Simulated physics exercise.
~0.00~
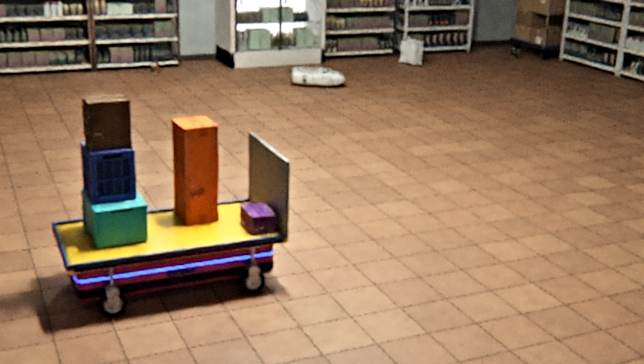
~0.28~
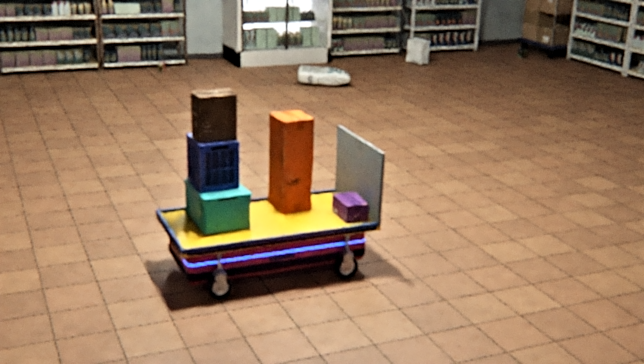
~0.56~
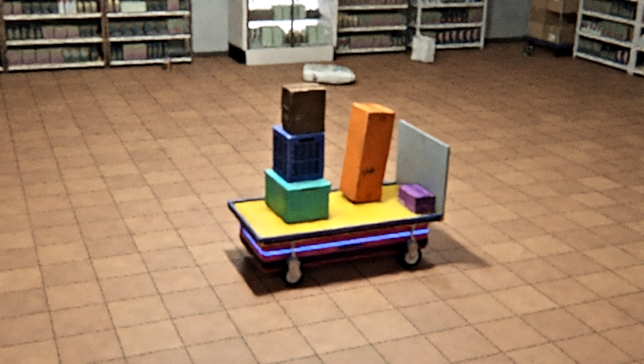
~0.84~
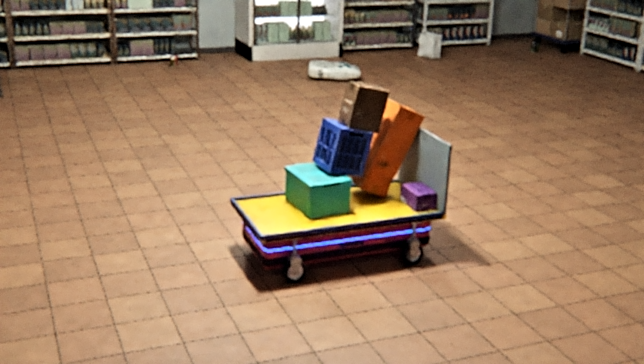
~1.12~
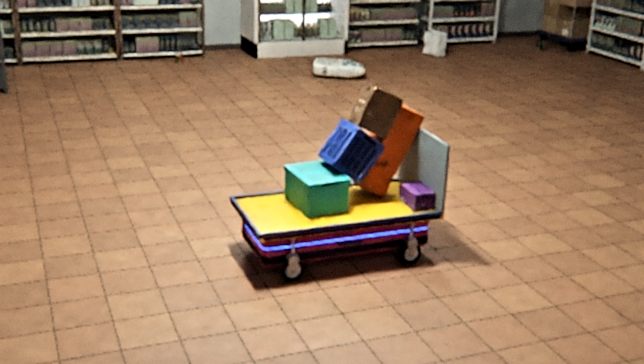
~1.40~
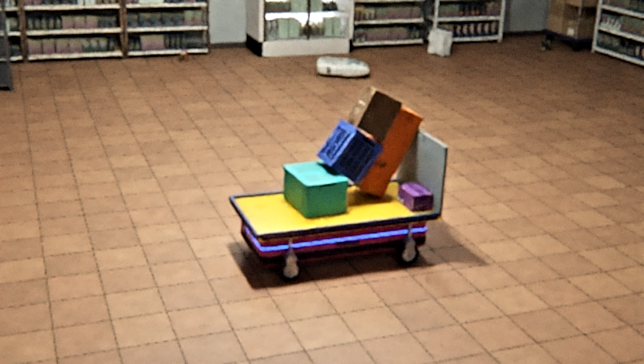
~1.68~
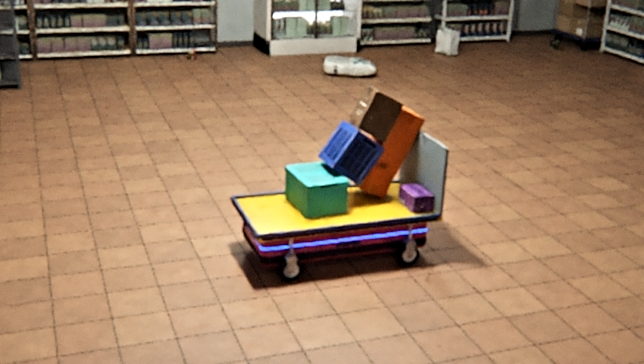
Cart loaded with boxes rolling right across a tiled floor and stopping, its stacked blue crate and brown box toppling against the leaning orange box.
